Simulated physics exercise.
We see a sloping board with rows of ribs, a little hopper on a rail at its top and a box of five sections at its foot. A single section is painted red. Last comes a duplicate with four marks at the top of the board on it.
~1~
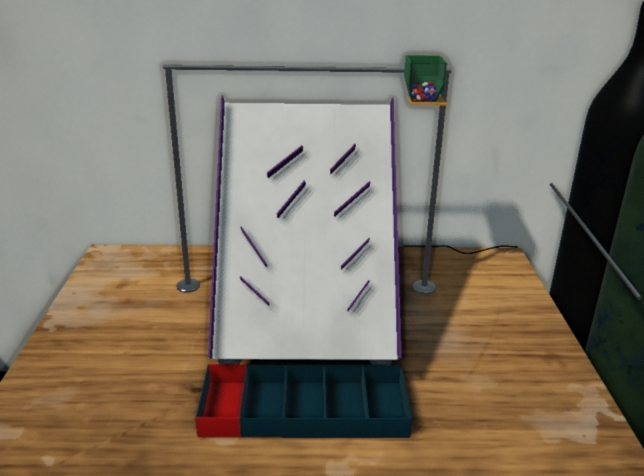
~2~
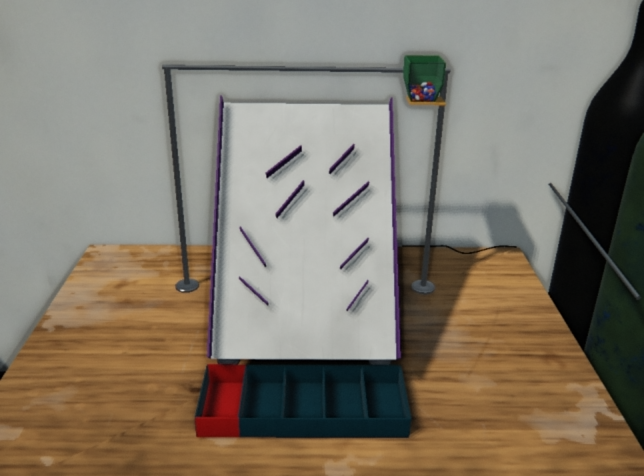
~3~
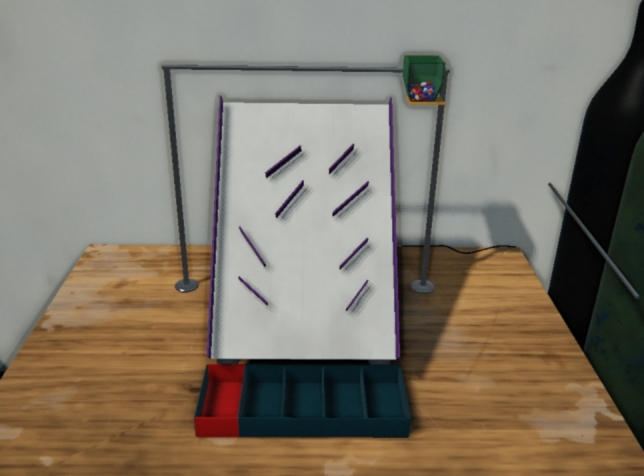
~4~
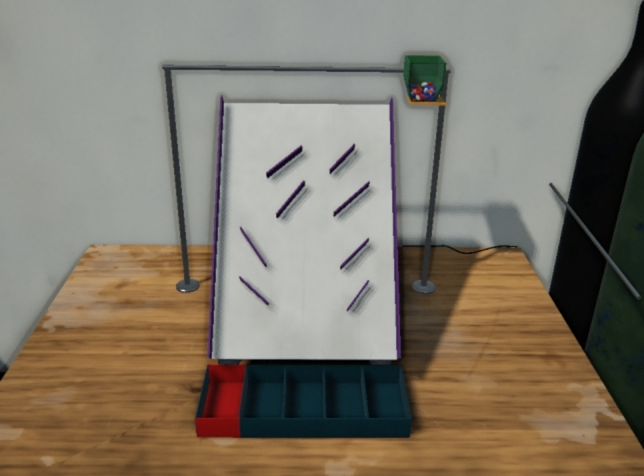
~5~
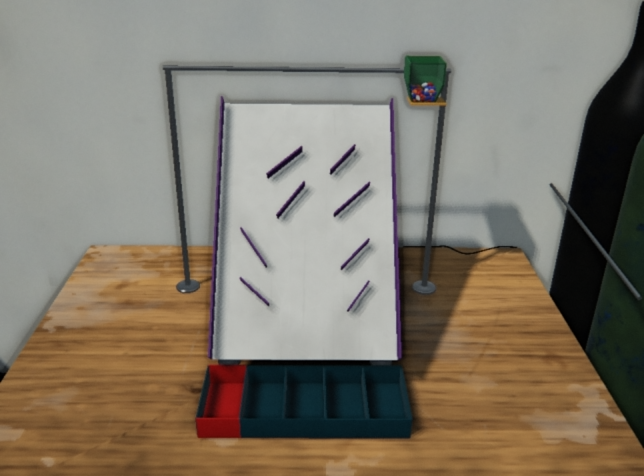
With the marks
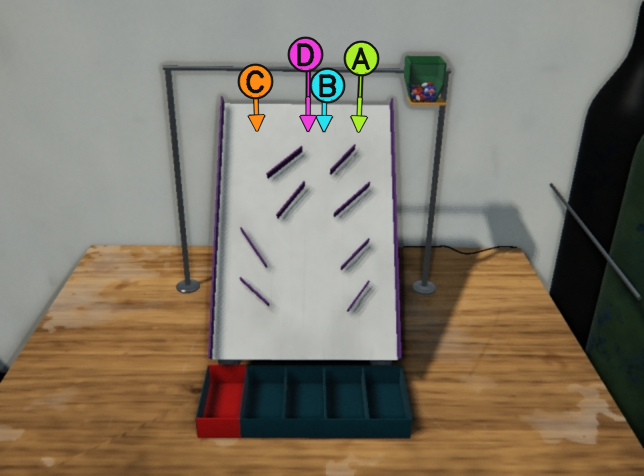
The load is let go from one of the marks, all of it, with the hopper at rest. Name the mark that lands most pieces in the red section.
Go for C.
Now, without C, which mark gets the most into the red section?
That would be D.
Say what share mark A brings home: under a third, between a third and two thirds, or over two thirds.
Mark A gives under a third.
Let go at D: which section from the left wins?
The third from the left.
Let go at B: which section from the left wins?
The third.
On the marked copy, mark A meets the board at (358, 126); mark B meets the board at (324, 125); mark C meets the board at (256, 125); mark D meets the board at (308, 125).
With A, only a few in the red section, all but a few in other sections, only a few held on the board.
With B, only a few in the red section, the bulk in other sections, a small share outside the box.
With C, close to a third in the red section, close to half in other sections, only a few held on the board, only a few outside the box.
With D, a small share in the red section, close to two thirds in other sections, a small share held on the board, a small share outside the box.
